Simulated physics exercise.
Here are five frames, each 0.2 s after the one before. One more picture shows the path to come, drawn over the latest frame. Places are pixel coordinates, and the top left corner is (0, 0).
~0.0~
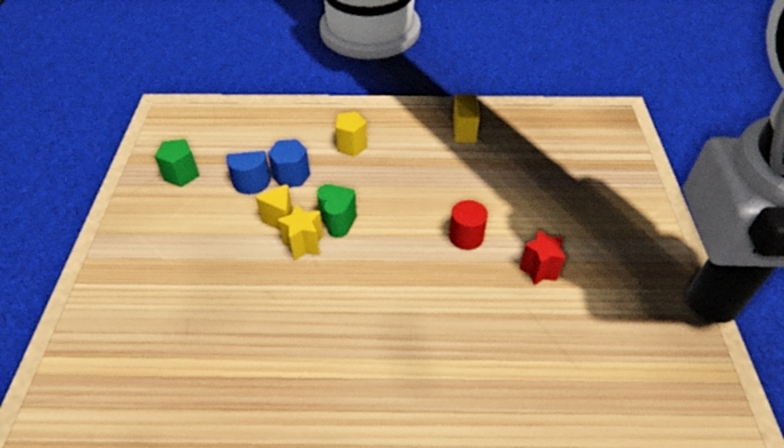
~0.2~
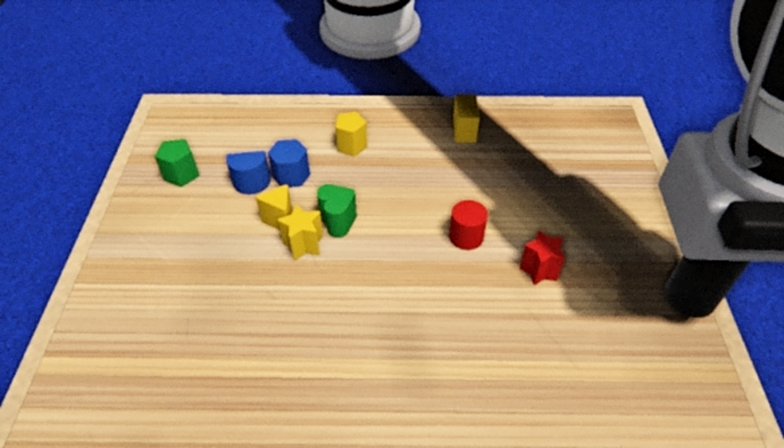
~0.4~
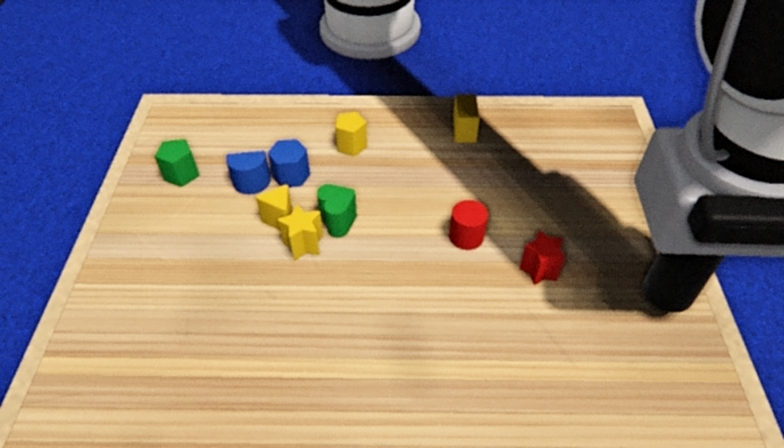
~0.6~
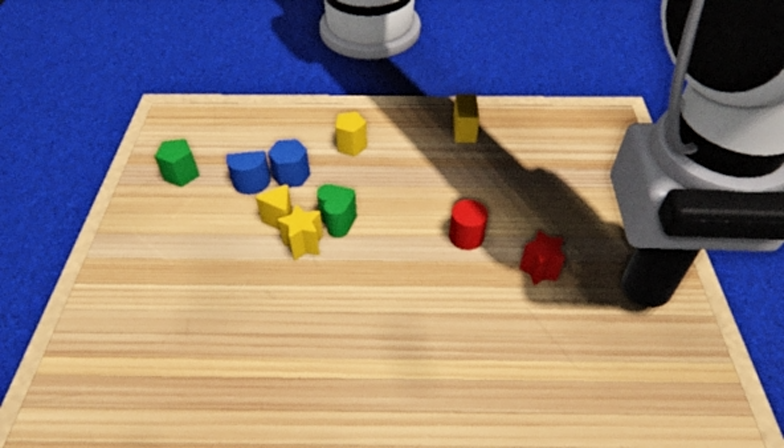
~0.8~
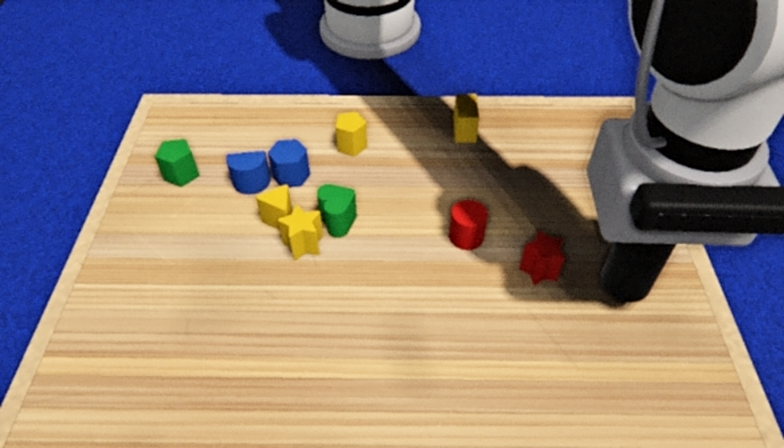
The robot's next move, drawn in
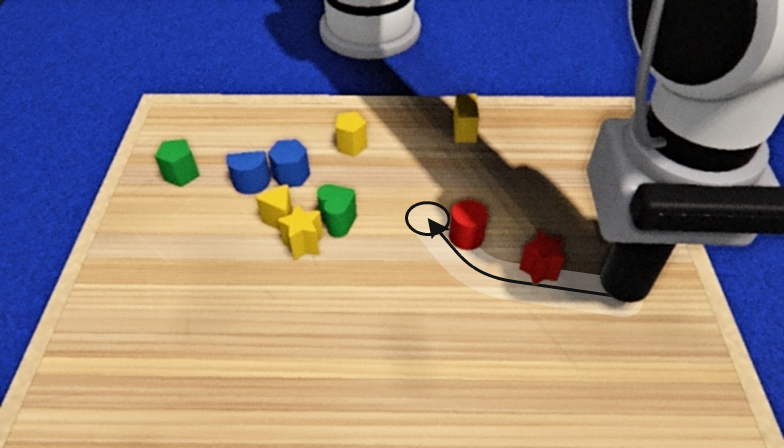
A robot arm with a black rod slid slowly left from the right edge of a wooden board, drawing nearer to a red star, while all the colored blocks stayed still.
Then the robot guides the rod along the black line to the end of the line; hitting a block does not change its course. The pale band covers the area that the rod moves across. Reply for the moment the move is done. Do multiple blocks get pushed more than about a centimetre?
Yes
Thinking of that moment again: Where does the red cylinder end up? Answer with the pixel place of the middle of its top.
At pixel (455, 173).
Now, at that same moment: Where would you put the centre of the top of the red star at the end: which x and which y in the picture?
(495, 217)
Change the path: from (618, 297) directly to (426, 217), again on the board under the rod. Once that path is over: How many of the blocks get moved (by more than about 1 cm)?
I count two.
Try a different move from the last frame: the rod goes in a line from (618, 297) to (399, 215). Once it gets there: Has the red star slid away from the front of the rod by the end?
I believe not.
The line goes from (618, 297) via (541, 285) and (470, 264), ending at (428, 218).
What follows on the original path. One third of the way, rod at (545, 272); red star at (522, 236), turned 50° clockwise.
Two thirds of the way, rod at (471, 250); red cylinder at (466, 206); red star at (497, 219).
At the end, rod at (429, 204); green heart block unmoved; red cylinder at (455, 173); red star at (495, 217), turned 150° clockwise.
